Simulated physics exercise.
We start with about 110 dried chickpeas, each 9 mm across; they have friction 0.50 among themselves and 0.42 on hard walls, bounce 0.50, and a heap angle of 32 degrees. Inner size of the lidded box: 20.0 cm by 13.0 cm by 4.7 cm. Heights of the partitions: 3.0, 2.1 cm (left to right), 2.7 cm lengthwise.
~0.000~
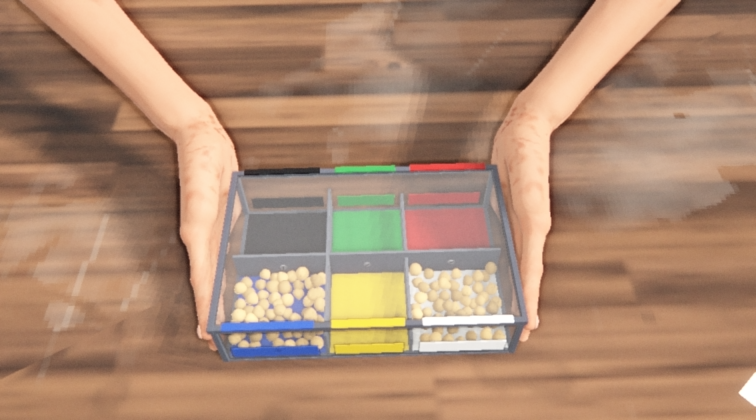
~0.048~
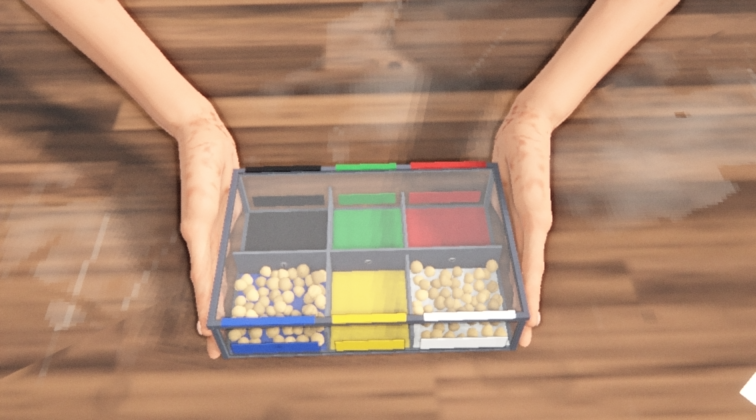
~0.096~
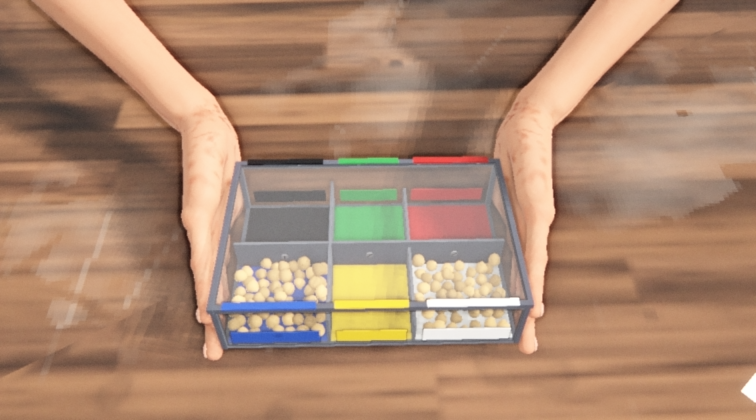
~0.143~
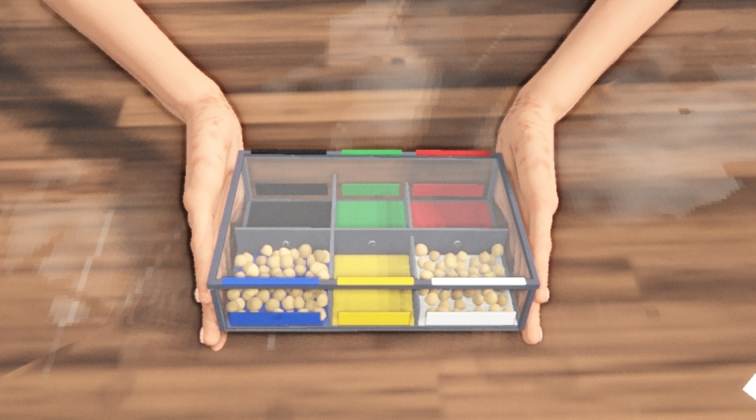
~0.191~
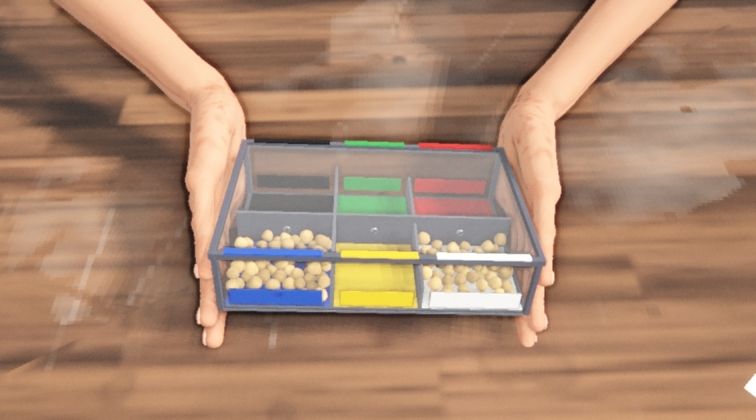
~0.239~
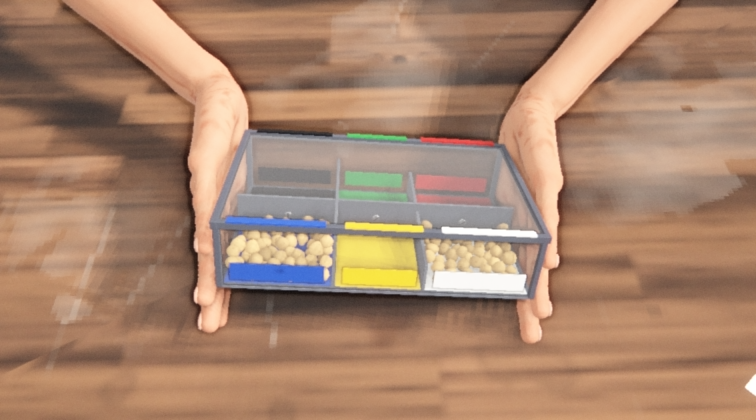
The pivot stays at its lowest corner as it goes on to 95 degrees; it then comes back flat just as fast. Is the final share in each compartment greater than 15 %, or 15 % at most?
In order: Red: Beats the threshold; blue: Beats the threshold; green: Fails to beat the threshold; yellow: Fails to beat the threshold; white: Beats the threshold; black: Beats the threshold.
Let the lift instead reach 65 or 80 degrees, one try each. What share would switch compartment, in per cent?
Try one gives around 5 %, try two around 20 %.
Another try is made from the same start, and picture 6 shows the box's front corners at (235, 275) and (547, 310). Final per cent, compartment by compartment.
Result - red: 5 %; blue: 35 %; green: 0 %; yellow: 5 %; white: 55 %; black: 0 %.
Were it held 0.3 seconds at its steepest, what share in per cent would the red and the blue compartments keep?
Result - red: 30 %; blue: 15 %.
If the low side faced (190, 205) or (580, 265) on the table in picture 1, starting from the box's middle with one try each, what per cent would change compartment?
Roughly 50 per cent on the first try and 30 per cent on the second.
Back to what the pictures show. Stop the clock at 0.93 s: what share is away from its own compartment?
About 15 %.
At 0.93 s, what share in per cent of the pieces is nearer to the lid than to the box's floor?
Something like 60 percent of the pieces.
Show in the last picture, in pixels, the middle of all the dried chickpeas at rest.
Roughly (386, 241).
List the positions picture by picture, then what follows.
The first frame shows box tilt 0 degrees, front corners at (214, 327) and (521, 318); blue 55 %, white 45 %.
The second frame shows box tilt 1 degrees, front corners at (214, 322) and (523, 314).
The third frame shows box tilt 5 degrees, front corners at (214, 307) and (527, 302), lowest corner right back.
The fourth frame shows box tilt 10 degrees, front corners at (214, 282) and (533, 282), lowest corner right back.
The fifth frame shows box tilt 16 degrees, front corners at (216, 253) and (539, 260), lowest corner right back.
The sixth frame shows box tilt 22 degrees, front corners at (217, 222) and (544, 237), lowest corner right back; blue 55 %, white 45 %. The box's pace is about 125 degrees a second.
Then, at 0.93 s, tilt 94 degrees; red 5 %, blue 50 %, white 40 %, black 5 %.
After 1.39 s, tilt 41 degrees; red 25 %, blue 25 %, green 5 %, white 20 %, black 20 %.
Then, at 1.93 s, tilt 0 degrees; red 25 %, blue 25 %, green 5 %, white 20 %, black 20 %.
In the end, at 2.3 s, red 25 %, blue 25 %, green 5 %, yellow 0 %, white 20 %, black 20 %.
